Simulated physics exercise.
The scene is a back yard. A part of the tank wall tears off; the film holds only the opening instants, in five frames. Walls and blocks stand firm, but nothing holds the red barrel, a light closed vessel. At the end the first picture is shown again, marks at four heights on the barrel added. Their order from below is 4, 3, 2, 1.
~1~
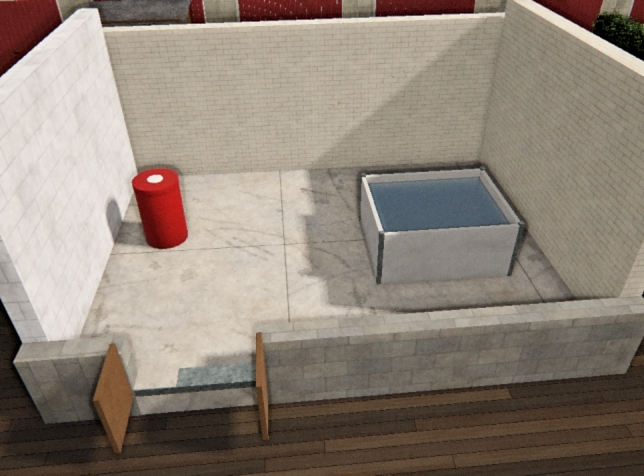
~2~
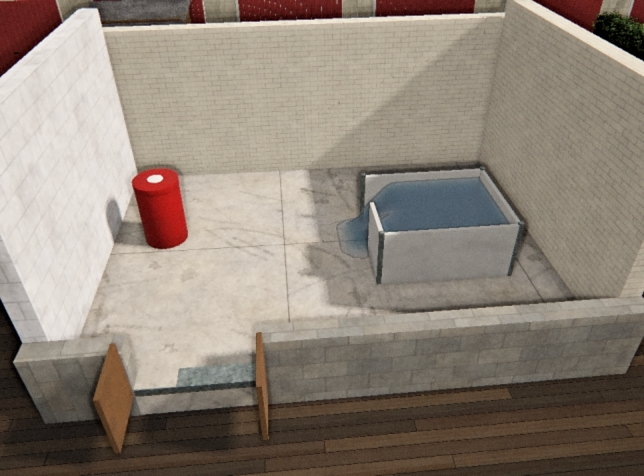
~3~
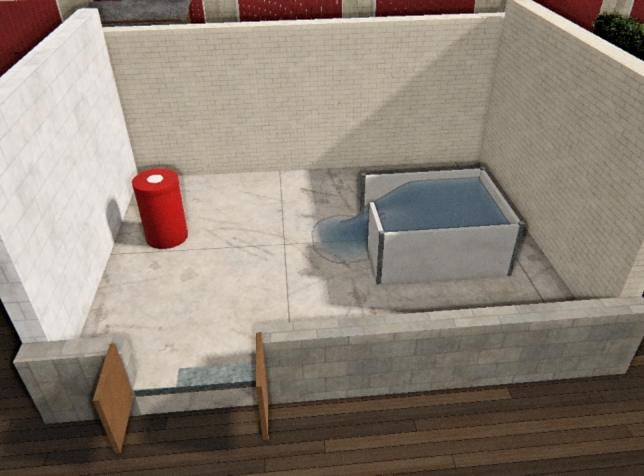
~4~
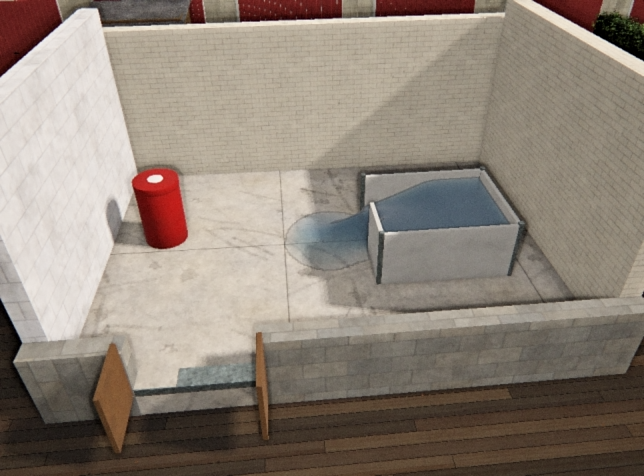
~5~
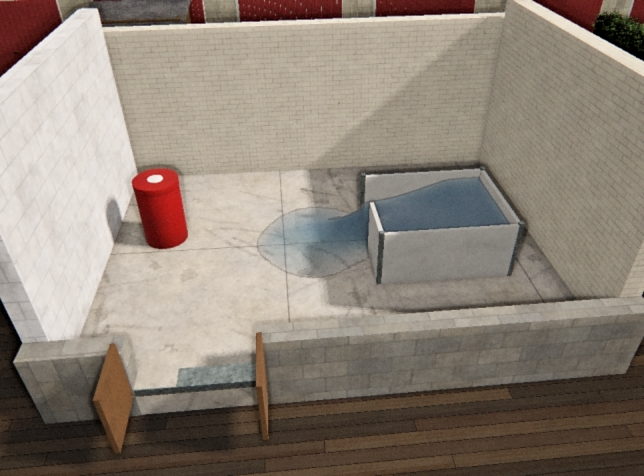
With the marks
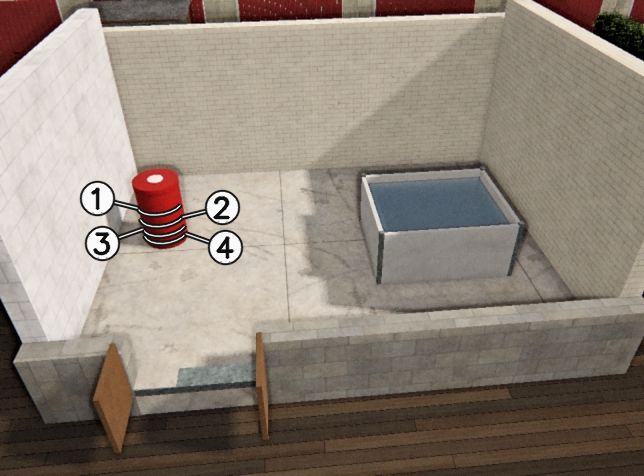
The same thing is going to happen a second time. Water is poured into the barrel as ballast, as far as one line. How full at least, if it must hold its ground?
It is 3.
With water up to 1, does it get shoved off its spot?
No.
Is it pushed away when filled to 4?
Yes, it does.
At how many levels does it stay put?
Three.
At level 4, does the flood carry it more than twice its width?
No, less.
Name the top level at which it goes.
That would be 4.
On the marked copy, 1 at (156, 215); 2 at (159, 226); 3 at (161, 236); 4 at (163, 243); from the bottom up 4, 3, 2, 1.
Choosing 1, it does not move.
Choosing 2, it does not move.
Choosing 3, it does not move.
Choosing 4, it is pushed about half its own width away.
